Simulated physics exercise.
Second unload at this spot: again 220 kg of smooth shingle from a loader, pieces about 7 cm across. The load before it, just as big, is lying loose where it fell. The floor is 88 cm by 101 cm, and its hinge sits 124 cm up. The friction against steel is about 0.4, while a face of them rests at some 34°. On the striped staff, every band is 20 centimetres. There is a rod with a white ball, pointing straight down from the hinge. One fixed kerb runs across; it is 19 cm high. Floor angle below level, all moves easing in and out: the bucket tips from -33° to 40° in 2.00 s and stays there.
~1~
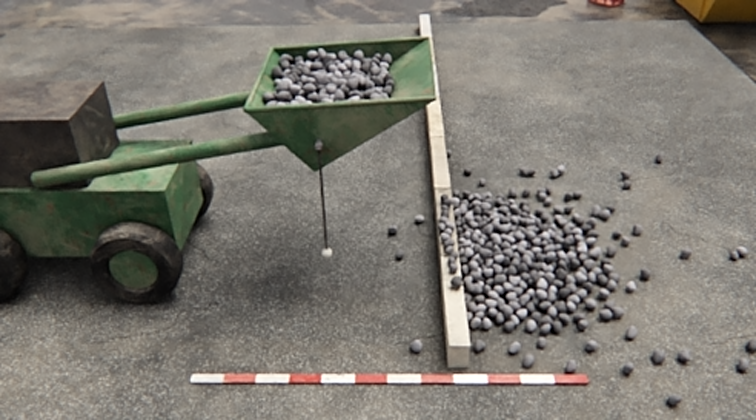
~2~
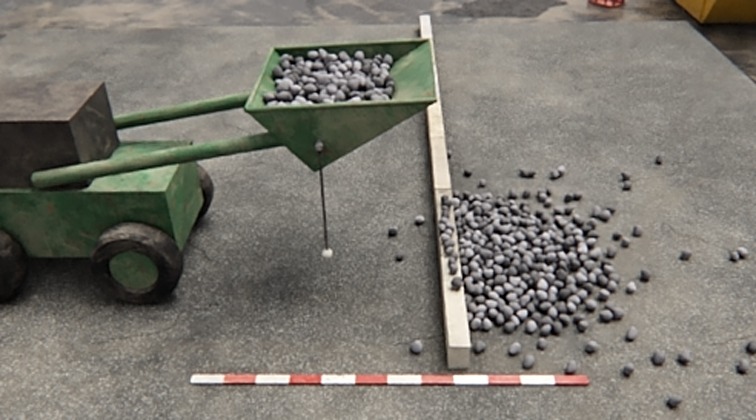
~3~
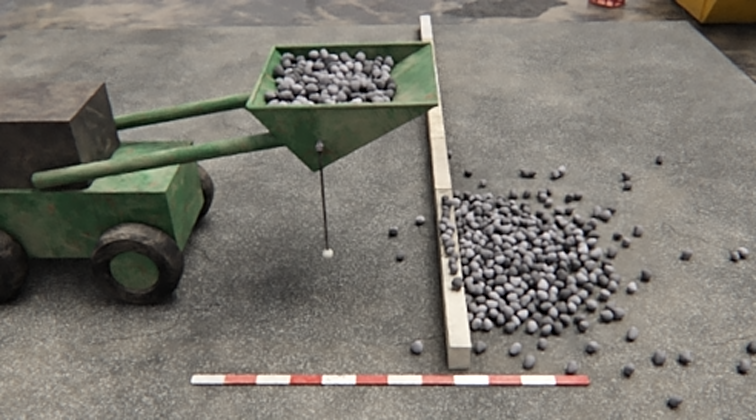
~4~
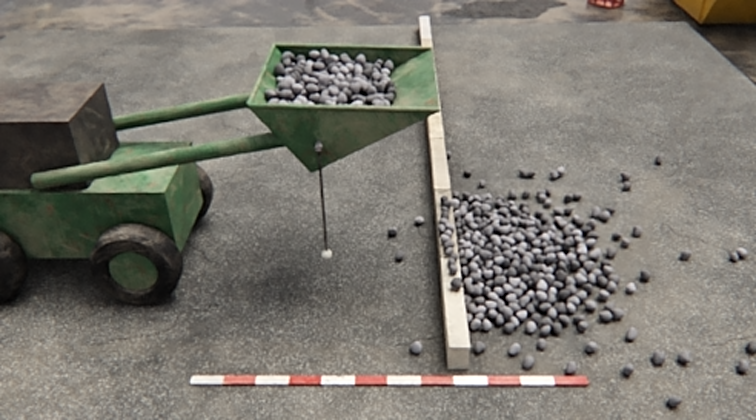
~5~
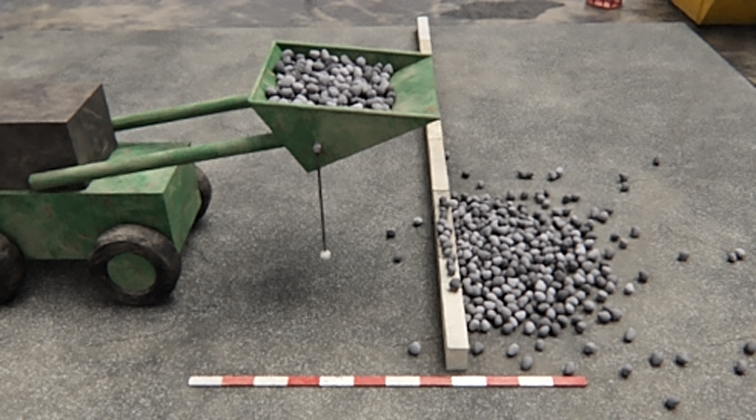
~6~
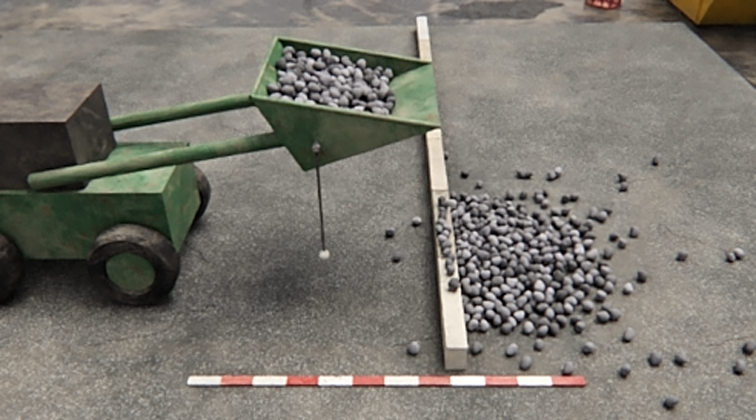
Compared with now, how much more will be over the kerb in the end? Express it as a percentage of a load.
Close to 51 parts in a hundred.
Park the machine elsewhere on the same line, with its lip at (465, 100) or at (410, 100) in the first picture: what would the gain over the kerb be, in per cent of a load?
I'd guess close to 95 per cent first and close to 15 per cent second.
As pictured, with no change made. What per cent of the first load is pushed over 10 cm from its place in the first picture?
5 %.
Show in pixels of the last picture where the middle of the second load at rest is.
Around (448, 248).
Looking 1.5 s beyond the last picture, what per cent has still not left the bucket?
It holds some 15 percent.
Then, 0.9 s after the last picture the floor is at 29°; in per cent of one load, 98 in the bucket, 6 on this side of the kerb, 96 over the kerb; the foremost stones are at (687, 240).
Then, 1.5 s after the last picture the floor is at 40°; in per cent of one load, 15 in the bucket, 63 on this side of the kerb, 121 over the kerb; the foremost stones are at (687, 240).
Then, 1.9 s after the last picture the floor is at 40°; in per cent of one load, 0 in the bucket, 58 on this side of the kerb, 142 over the kerb; the foremost stones are at (687, 240).
Then, 4.4 s after the last picture the floor is at 40°; in per cent of one load, 0 in the bucket, 53 on this side of the kerb, 147 over the kerb; the foremost stones are at (687, 240). Net gain over the kerb, 51.
